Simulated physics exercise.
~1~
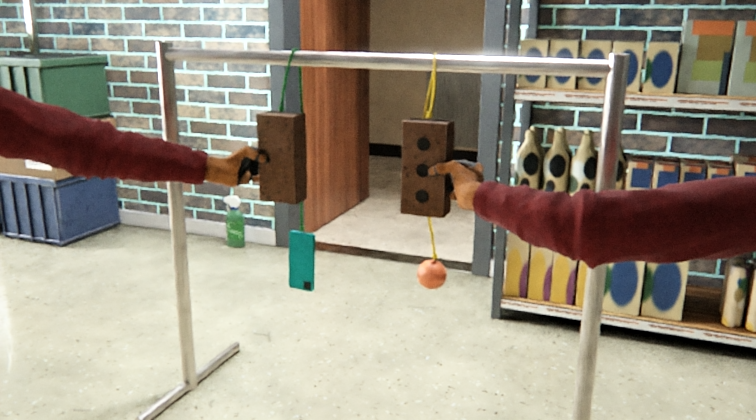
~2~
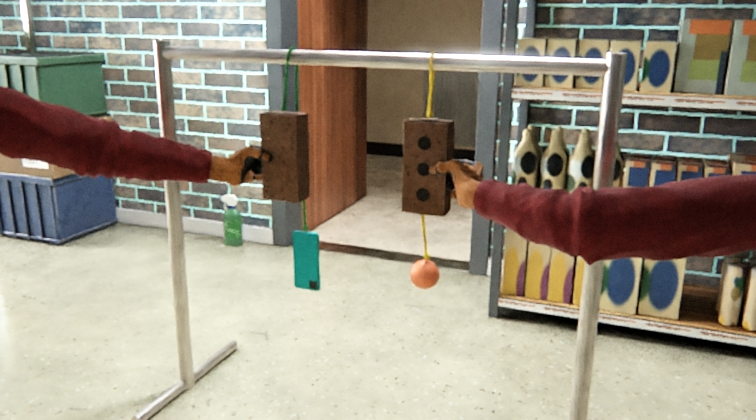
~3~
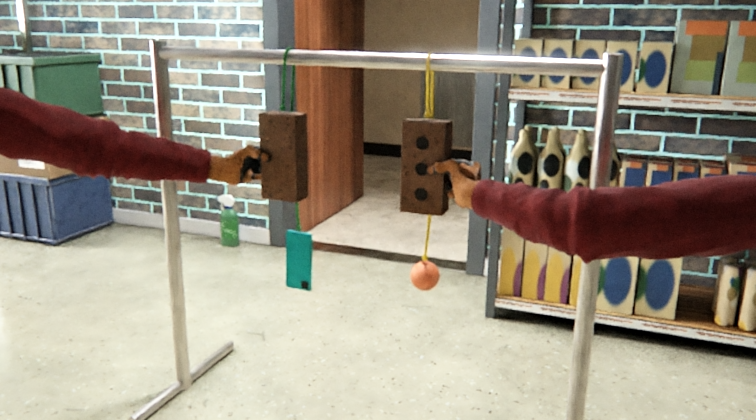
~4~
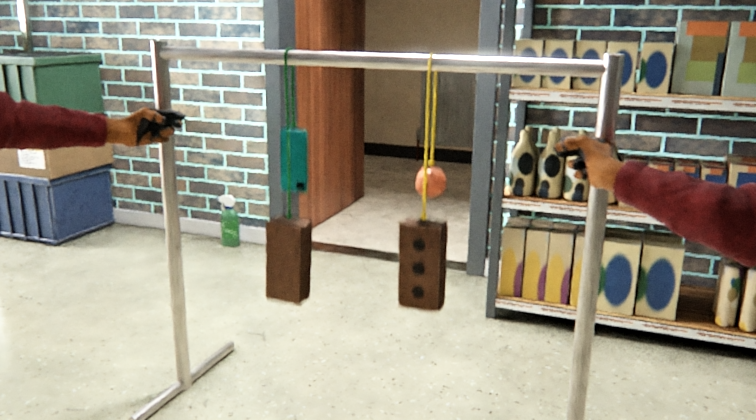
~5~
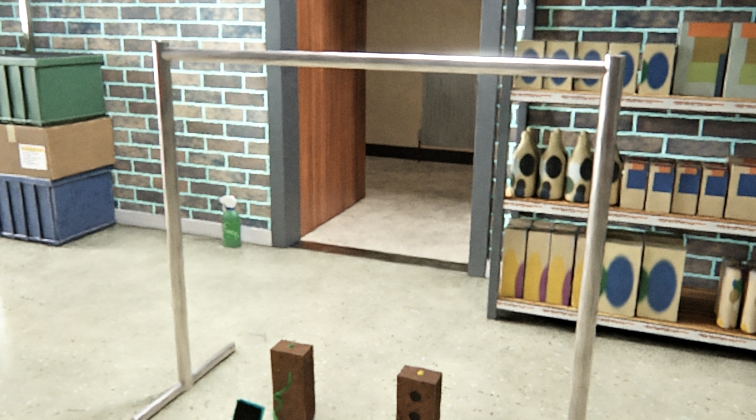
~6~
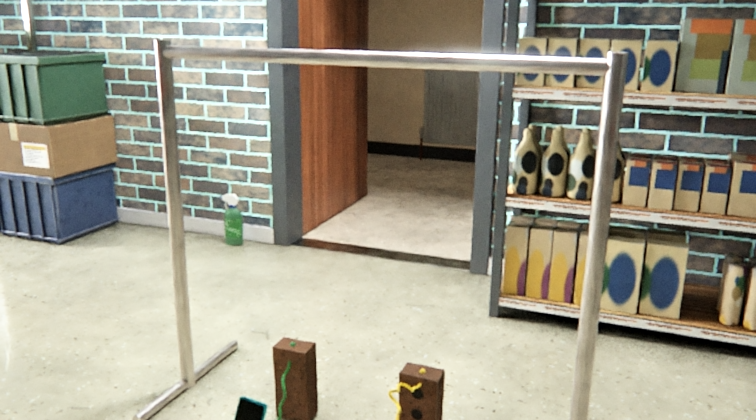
Two bricks on laces over a metal rail dropping to the floor once both hands let go, ending upright beneath the rail.
